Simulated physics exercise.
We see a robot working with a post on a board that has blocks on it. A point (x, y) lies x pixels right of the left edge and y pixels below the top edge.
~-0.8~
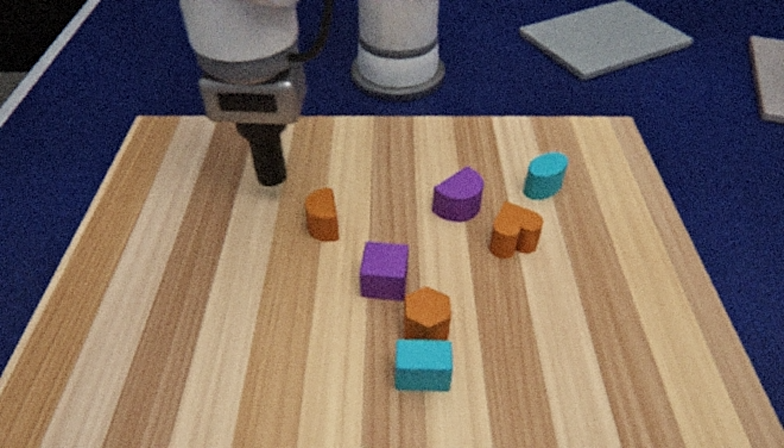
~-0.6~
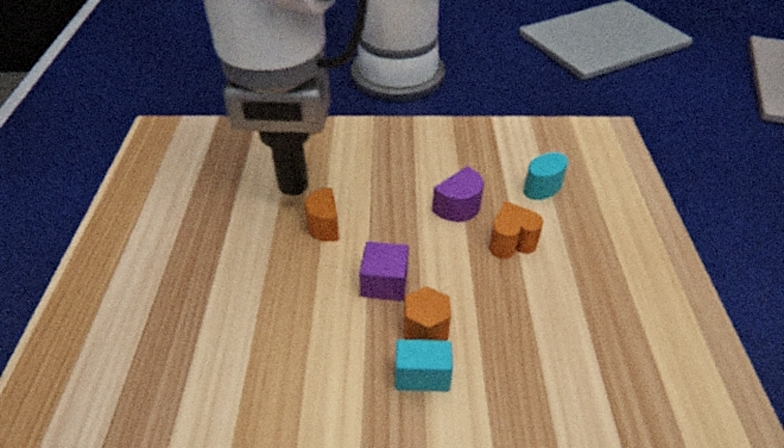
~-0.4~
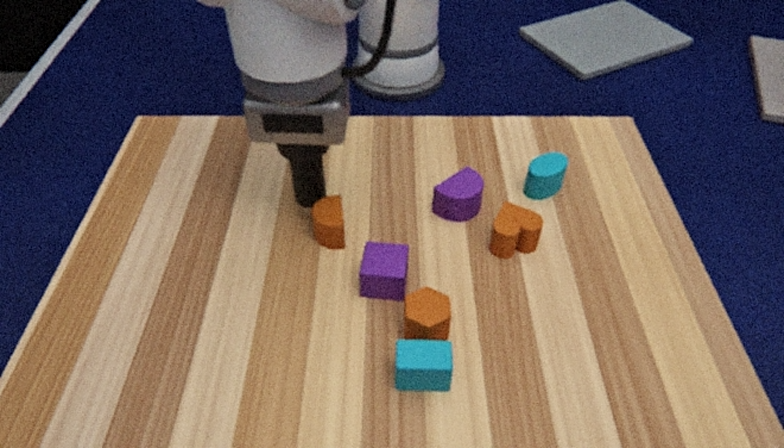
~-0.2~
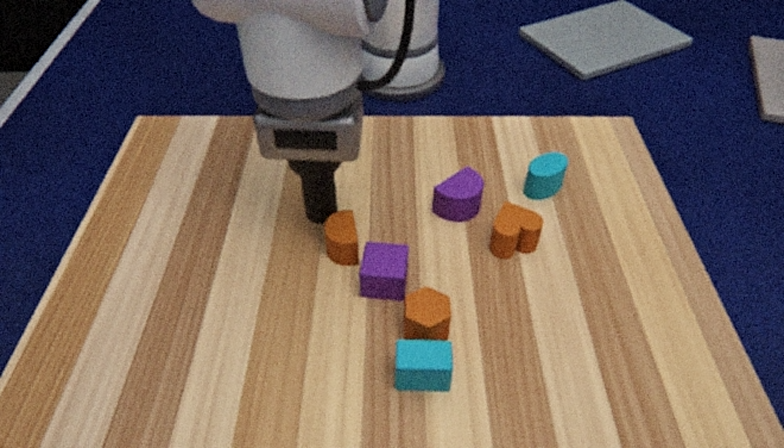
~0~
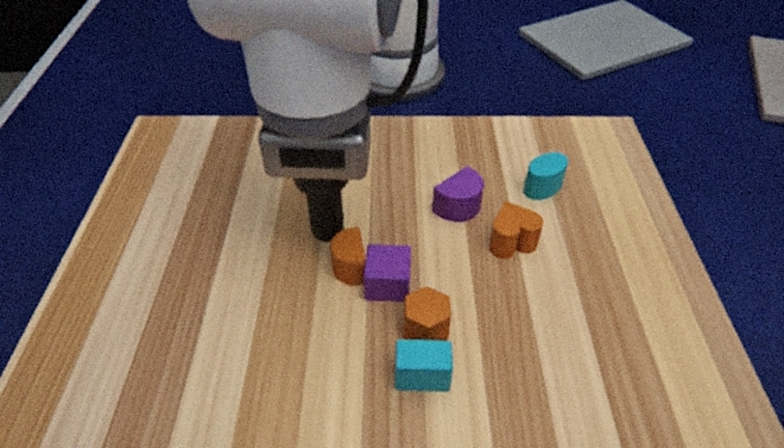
A robot arm with a dark post moves right and toward the viewer over a striped wooden board on a blue surface, seen from above at an angle by a still camera. Purple, turquoise and orange blocks sit across the board's middle and right. The post pushes the orange D-shaped block down and right against the purple four-sided block, which shifts slightly right.
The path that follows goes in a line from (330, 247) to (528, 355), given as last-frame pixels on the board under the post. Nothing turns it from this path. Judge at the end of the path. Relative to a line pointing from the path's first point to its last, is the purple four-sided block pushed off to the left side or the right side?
Seen from start to end, it moves left.
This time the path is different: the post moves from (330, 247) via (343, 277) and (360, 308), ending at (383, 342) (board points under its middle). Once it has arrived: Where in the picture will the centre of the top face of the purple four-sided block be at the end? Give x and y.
Its top middle will sit at (409, 270).
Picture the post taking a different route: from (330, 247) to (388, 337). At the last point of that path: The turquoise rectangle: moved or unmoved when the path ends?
At the moment the path ends, the turquoise rectangle no longer stands where it did.
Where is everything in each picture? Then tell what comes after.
In the first frame, lower end of the post at (272, 178), tops of blocks, orange D-shaped block at (322, 202), purple four-sided block at (385, 258), turquoise rectangle at (424, 354), orange hexagonal block at (428, 305).
In the second frame, post at (294, 187), blocks as before.
In the third frame, post at (311, 198), orange D-shaped block at (329, 210).
In the fourth frame, post at (322, 214), orange D-shaped block at (342, 226).
In the fifth frame, post at (328, 231), orange D-shaped block at (349, 244), purple four-sided block at (388, 260), turquoise rectangle at (424, 354), orange hexagonal block at (428, 305).
What follows on the original path. One third of the way, post at (389, 265); orange D-shaped block at (408, 283), turned 20° clockwise; purple four-sided block at (448, 280); orange hexagonal block at (443, 318), turned 45° clockwise.
Two thirds of the way, post at (457, 301); orange D-shaped block at (456, 325), turned 80° clockwise; purple four-sided block at (509, 305), turned 25° anticlockwise; turquoise rectangle at (429, 368), turned 45° clockwise; orange hexagonal block at (477, 357), turned 70° clockwise.
At the end, post at (533, 340); orange D-shaped block at (511, 358), turned 140° clockwise; purple four-sided block at (585, 324), turned 70° anticlockwise; turquoise rectangle at (431, 370), turned 60° clockwise; orange hexagonal block at (491, 391), turned 125° clockwise.
